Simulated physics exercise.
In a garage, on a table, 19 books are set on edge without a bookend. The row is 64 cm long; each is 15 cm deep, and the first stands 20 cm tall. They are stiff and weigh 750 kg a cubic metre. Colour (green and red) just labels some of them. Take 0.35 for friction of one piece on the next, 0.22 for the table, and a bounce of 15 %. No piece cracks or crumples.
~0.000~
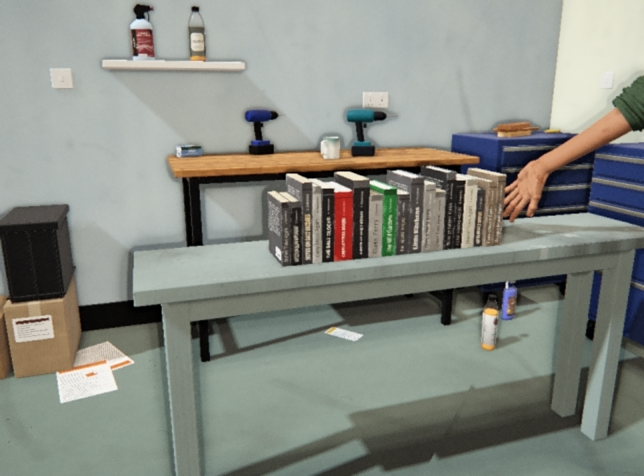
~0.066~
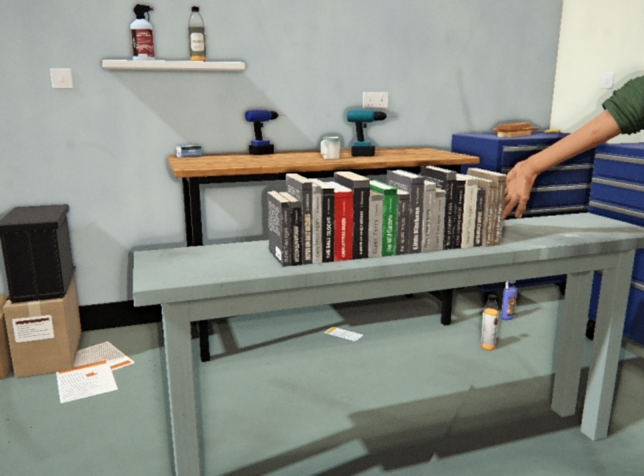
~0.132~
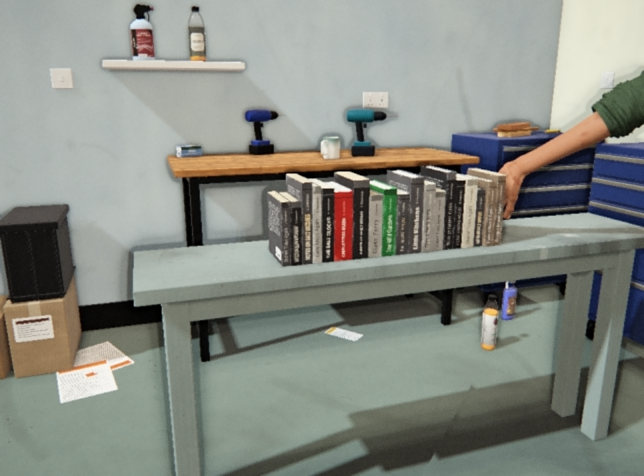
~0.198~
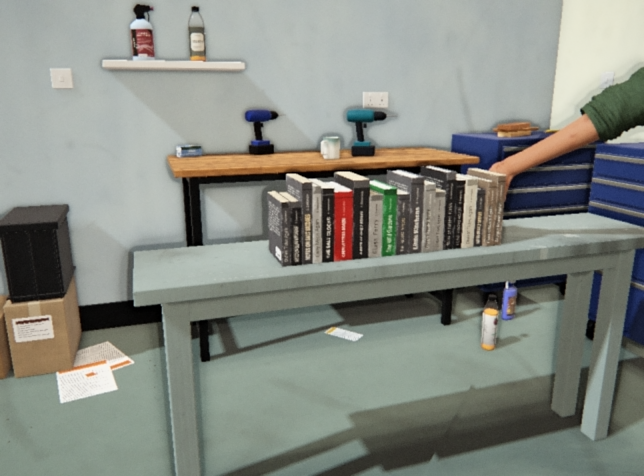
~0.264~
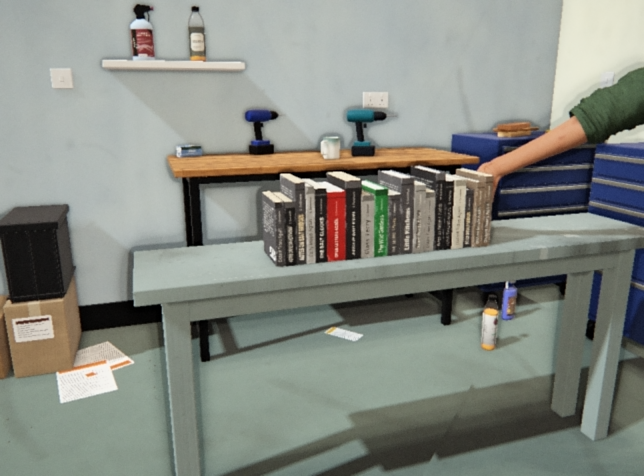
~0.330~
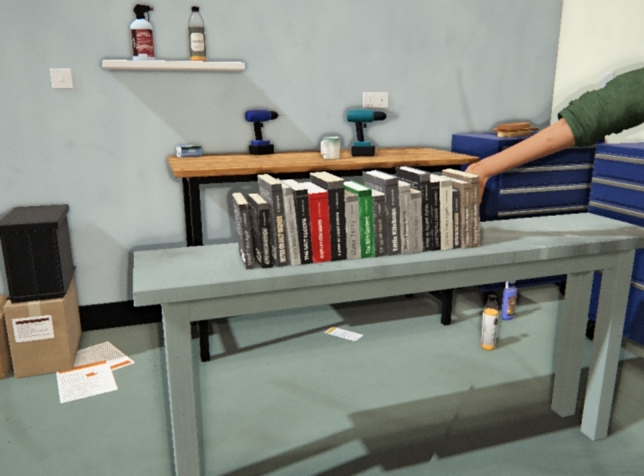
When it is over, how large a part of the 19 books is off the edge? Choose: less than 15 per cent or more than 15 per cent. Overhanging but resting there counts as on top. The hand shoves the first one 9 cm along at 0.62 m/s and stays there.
Ending off the edge: Under 15 per cent.
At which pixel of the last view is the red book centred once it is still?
Near (233, 239).
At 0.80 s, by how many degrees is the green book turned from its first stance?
About 40°.
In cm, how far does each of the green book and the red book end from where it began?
Moved: Green 20, red 30.
After 0.44 s, none of the 19 books off the edge, 19 disturbed; red book leaning 19°; green book leaning 19°.
After 0.80 s, none of the 19 books off the edge, 19 disturbed; red book leaning 61°; green book leaning 38°.
At rest (2.6 s), 1 of the 19 books off the edge; red book leaning 65°; green book leaning 40°. That is 5 per cent. As the last picture would show them, middles, red book near (232, 239), green book near (317, 225).
